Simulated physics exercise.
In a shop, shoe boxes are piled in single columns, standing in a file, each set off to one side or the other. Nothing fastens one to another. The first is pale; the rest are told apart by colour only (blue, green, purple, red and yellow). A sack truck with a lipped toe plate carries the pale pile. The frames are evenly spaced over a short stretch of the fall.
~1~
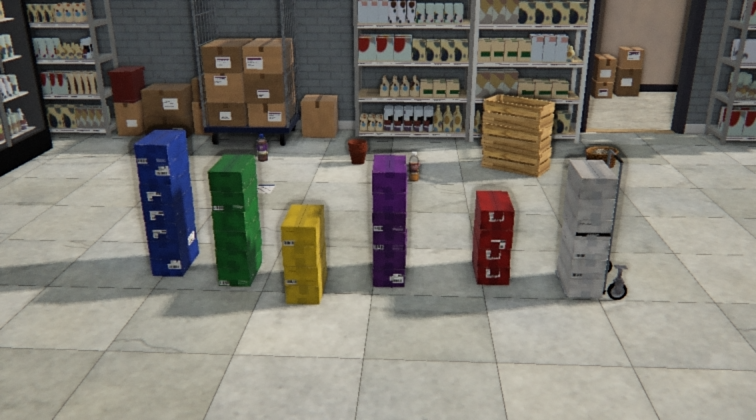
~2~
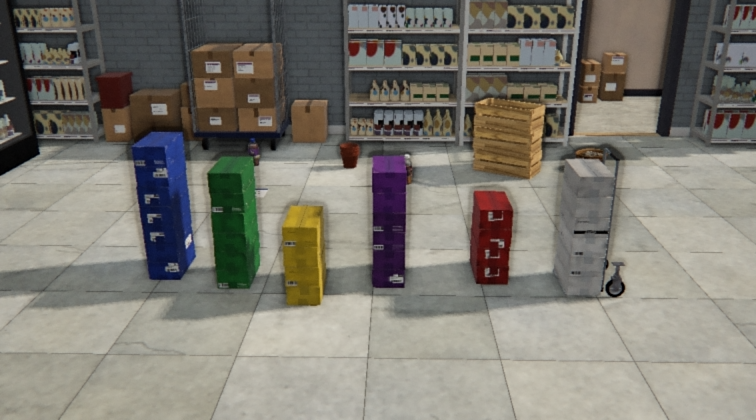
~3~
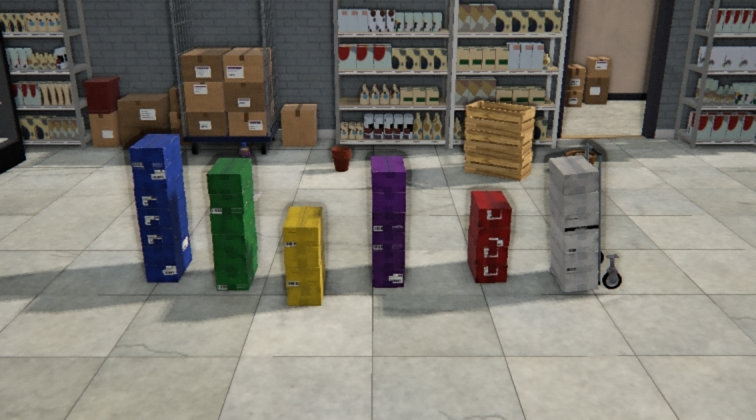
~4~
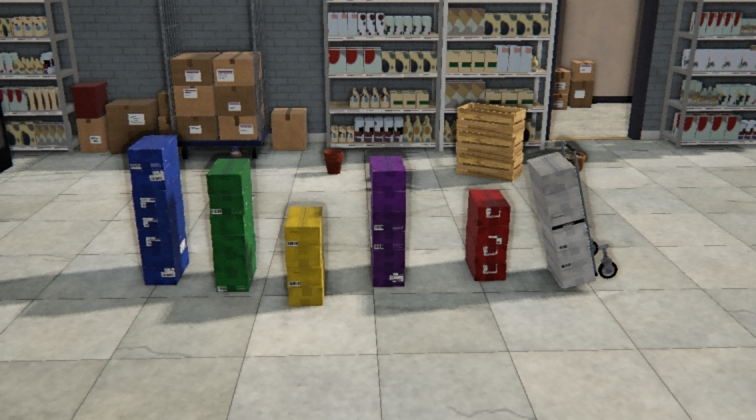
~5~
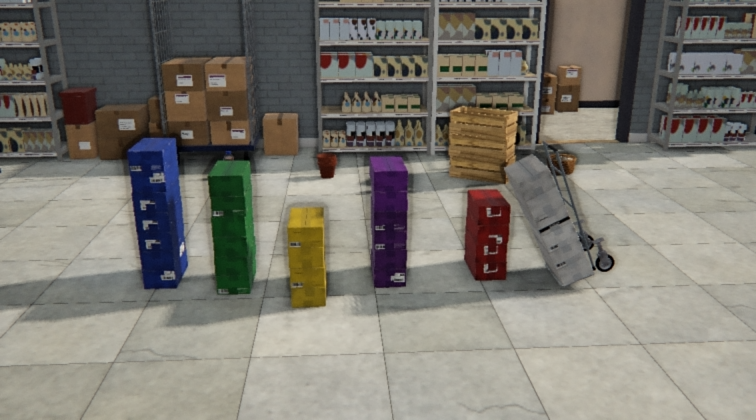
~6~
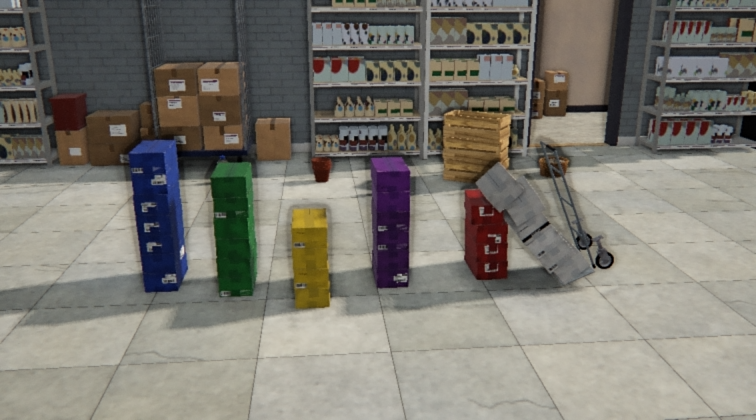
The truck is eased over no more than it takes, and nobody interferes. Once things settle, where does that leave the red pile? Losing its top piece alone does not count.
The red pile gets wrecked.
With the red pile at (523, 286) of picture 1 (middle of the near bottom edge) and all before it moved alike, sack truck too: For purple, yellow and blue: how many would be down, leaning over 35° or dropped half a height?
The counts are purple 0, yellow 0, blue 0.
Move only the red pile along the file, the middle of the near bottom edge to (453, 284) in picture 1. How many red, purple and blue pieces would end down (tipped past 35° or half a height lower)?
By colour: Red 0, purple 0, blue 0.
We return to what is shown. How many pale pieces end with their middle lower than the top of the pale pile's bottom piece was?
4 of them.
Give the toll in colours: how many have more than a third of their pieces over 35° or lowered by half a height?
2 of them.
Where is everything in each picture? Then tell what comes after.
In the first picture (pixels give the middle of a visible side; the camera moves round a little), truck frame (618, 190) level; top red box (495, 200); top yellow box (303, 215); none of the others has stirred.
Truck frame (615, 188) level; top red box (493, 200), in the second picture.
Truck frame (600, 183) rocked a little, top of the pale pile leaning a little; top red box (491, 199); none of the others has stirred, in the third picture.
Truck frame (579, 177) rocked clearly, top of the pale pile leaning clearly; top red box (489, 197); none of the others has stirred, in the fourth picture.
Truck frame (564, 176) rocked clearly, top of the pale pile leaning clearly; top red box (489, 197); none of the others has stirred, in the fifth picture.
Truck frame (563, 175) rocked clearly, top of the pale pile leaning well over; top red box (483, 197) a little from its place; top blue box (147, 164); movement in 2 of them, in the sixth picture.
Shortly afterwards, 6 of the pale pile down; 3 of the 4 red boxes down (3 of 27 in all colours); top red box tilted well over, half its height lower.
Next, 6 of the pale pile down; 3 of the 4 red boxes down (8 of 27 in all colours); top red box tilted steeply, some two heights lower; top purple box tilted well over, some two heights lower.
In the end, 6 of the pale pile down; 3 of the 4 red boxes down (8 of 27 in all colours); top red box tilted steeply, some two heights lower; top purple box on its side. From the last view, middles, top red box near (415, 245), top purple box near (269, 253).
